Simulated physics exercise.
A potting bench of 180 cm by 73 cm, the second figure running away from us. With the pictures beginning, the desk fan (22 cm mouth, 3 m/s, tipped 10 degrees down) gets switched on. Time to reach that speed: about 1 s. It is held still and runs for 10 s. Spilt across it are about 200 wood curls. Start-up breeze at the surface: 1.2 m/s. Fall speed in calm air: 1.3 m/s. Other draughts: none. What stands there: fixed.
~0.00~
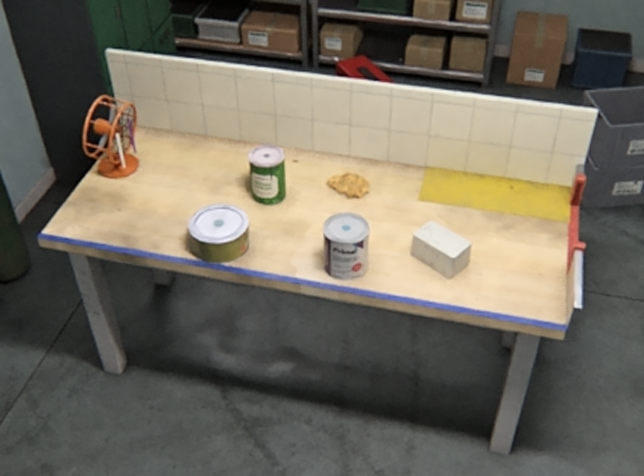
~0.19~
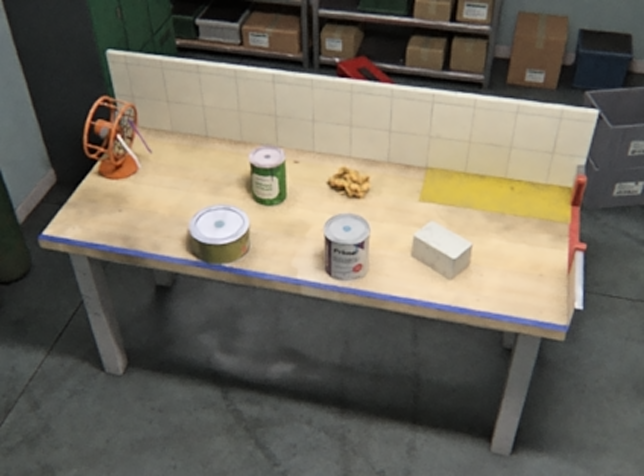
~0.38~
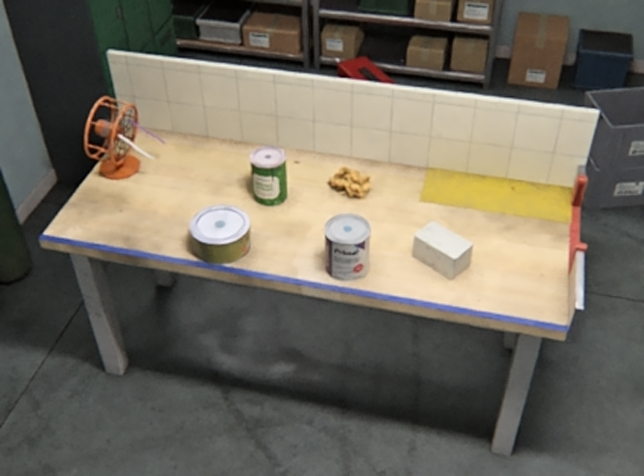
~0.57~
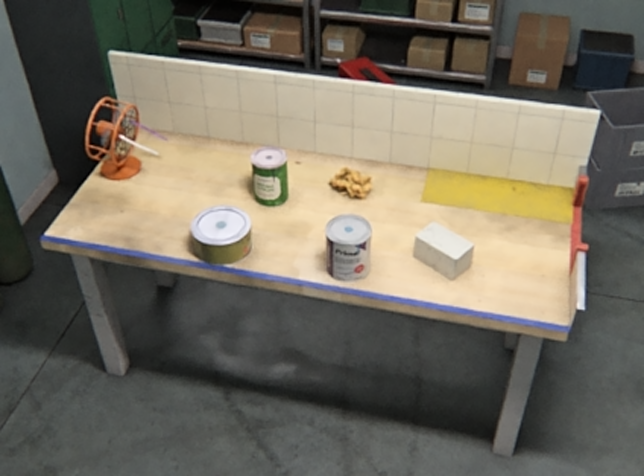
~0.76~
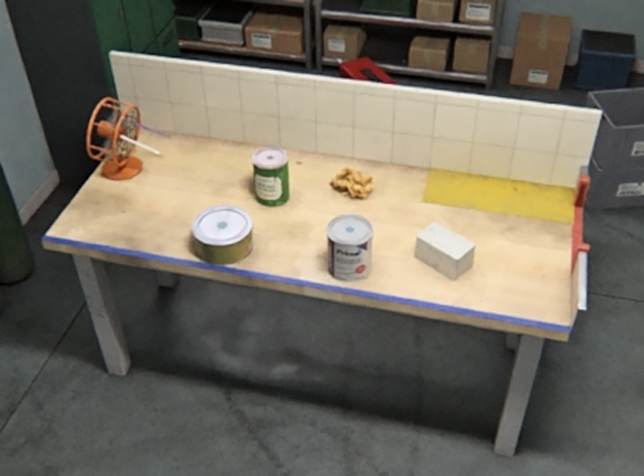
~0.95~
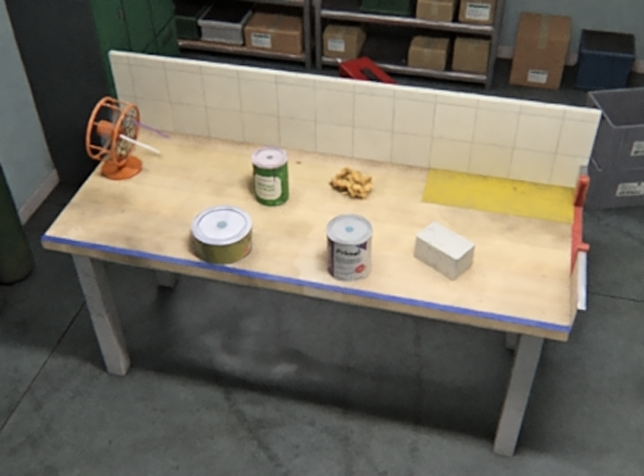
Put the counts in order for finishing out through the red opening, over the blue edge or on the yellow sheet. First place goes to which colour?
It is red that takes the most.
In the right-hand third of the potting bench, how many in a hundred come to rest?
I'd estimate around 15 per cent.
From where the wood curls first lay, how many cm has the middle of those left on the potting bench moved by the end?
Close to 5 cm.
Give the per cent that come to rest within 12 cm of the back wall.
Estimate: Around 10 percent.
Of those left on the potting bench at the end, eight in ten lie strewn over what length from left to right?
90 cm, give or take.
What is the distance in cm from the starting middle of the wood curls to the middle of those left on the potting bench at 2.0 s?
About 20 cm.
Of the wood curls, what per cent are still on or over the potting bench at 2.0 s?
That works out to roughly 100 % remaining.
After 2.0 s, 100 % are on the move or not yet settled, 16 % are on the yellow sheet, 0 % over the blue edge and 0 % out through the red opening; the middle of those still in play is near (400, 197).
After 3.2 s, 83 % are on the move or not yet settled, 25 % are on the yellow sheet, 0 % over the blue edge and 20 % out through the red opening; the middle of those still in play is near (412, 199).
After 5.5 s, 50 % are on the move or not yet settled, 18 % are on the yellow sheet, 0 % over the blue edge and 44 % out through the red opening; the middle of those still in play is near (389, 193).
After 10.0 s, at the end, 10 % are on the yellow sheet, 0 % over the blue edge and 62 % out through the red opening; the middle of those still in play is near (374, 189).
